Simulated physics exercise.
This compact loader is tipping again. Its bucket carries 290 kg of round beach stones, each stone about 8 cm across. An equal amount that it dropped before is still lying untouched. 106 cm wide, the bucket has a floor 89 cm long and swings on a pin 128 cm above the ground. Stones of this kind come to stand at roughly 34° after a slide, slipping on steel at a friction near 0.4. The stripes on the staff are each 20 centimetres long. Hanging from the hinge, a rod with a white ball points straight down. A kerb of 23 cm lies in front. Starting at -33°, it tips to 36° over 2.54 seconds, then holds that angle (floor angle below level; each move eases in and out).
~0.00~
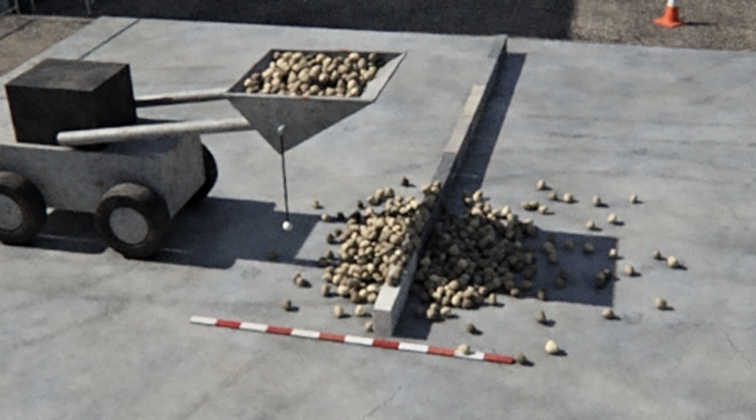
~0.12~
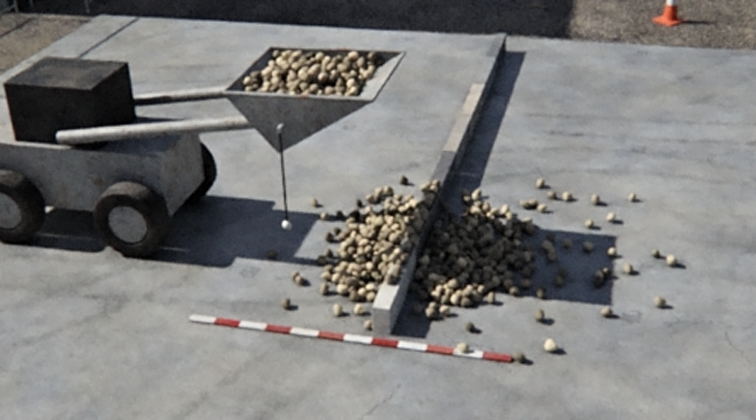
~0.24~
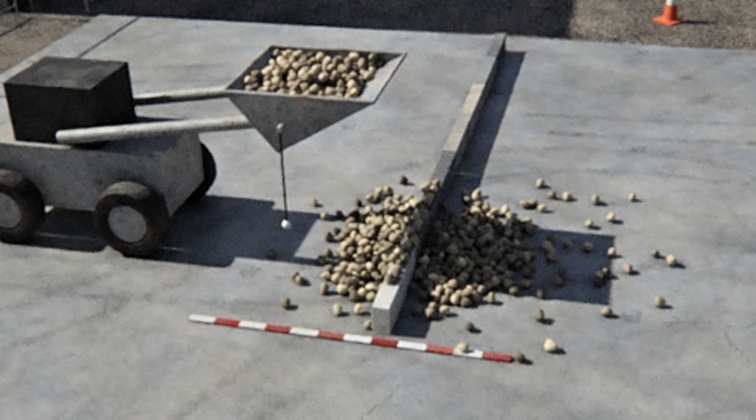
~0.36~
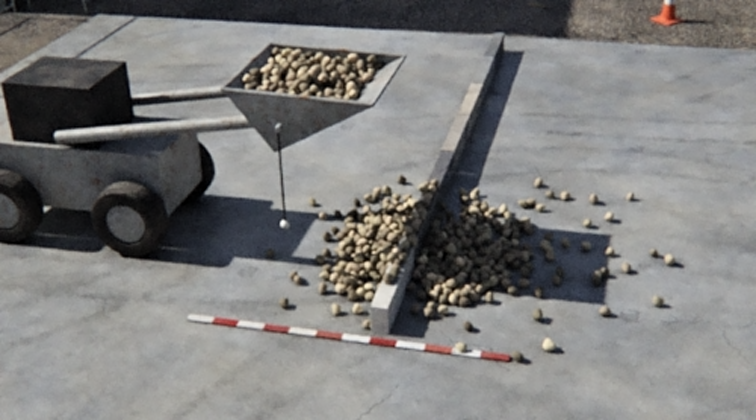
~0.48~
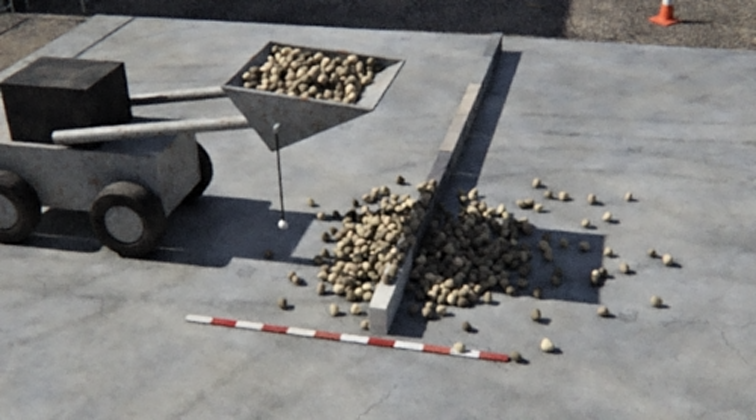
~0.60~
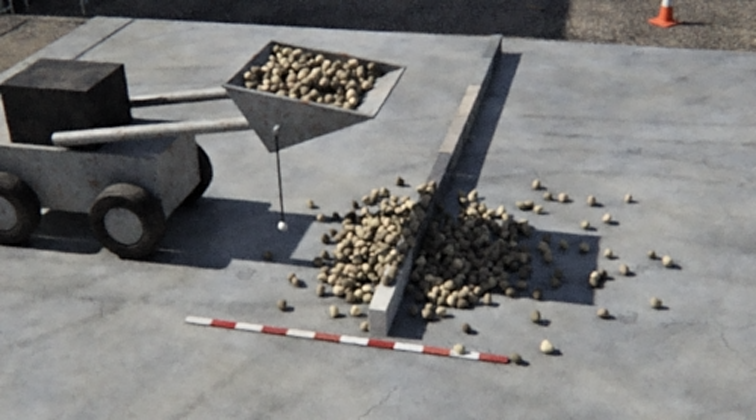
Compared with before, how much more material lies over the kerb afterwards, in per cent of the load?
Some 60 per cent of a load more.
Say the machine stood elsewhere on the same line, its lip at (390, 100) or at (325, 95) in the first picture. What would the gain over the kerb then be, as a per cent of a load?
First some 90, then 5 per cent.
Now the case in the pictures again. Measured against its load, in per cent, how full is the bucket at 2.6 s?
Near 10 per cent of the load is held.
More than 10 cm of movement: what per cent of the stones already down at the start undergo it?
10 %.
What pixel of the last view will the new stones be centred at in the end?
Roughly at pixel (432, 244).
After 1.9 s the floor is at 25°; in per cent of one load, 92 in the bucket, 61 on this side of the kerb, 48 over the kerb; the foremost stones are at (631, 264).
After 2.6 s the floor is at 36°; in per cent of one load, 12 in the bucket, 107 on this side of the kerb, 81 over the kerb; the foremost stones are at (631, 264).
After 3.0 s the floor is at 36°; in per cent of one load, 0 in the bucket, 97 on this side of the kerb, 103 over the kerb; the foremost stones are at (631, 264).
After 5.6 s the floor is at 36°; in per cent of one load, 0 in the bucket, 92 on this side of the kerb, 108 over the kerb; the foremost stones are at (631, 264). Net gain over the kerb, 60.
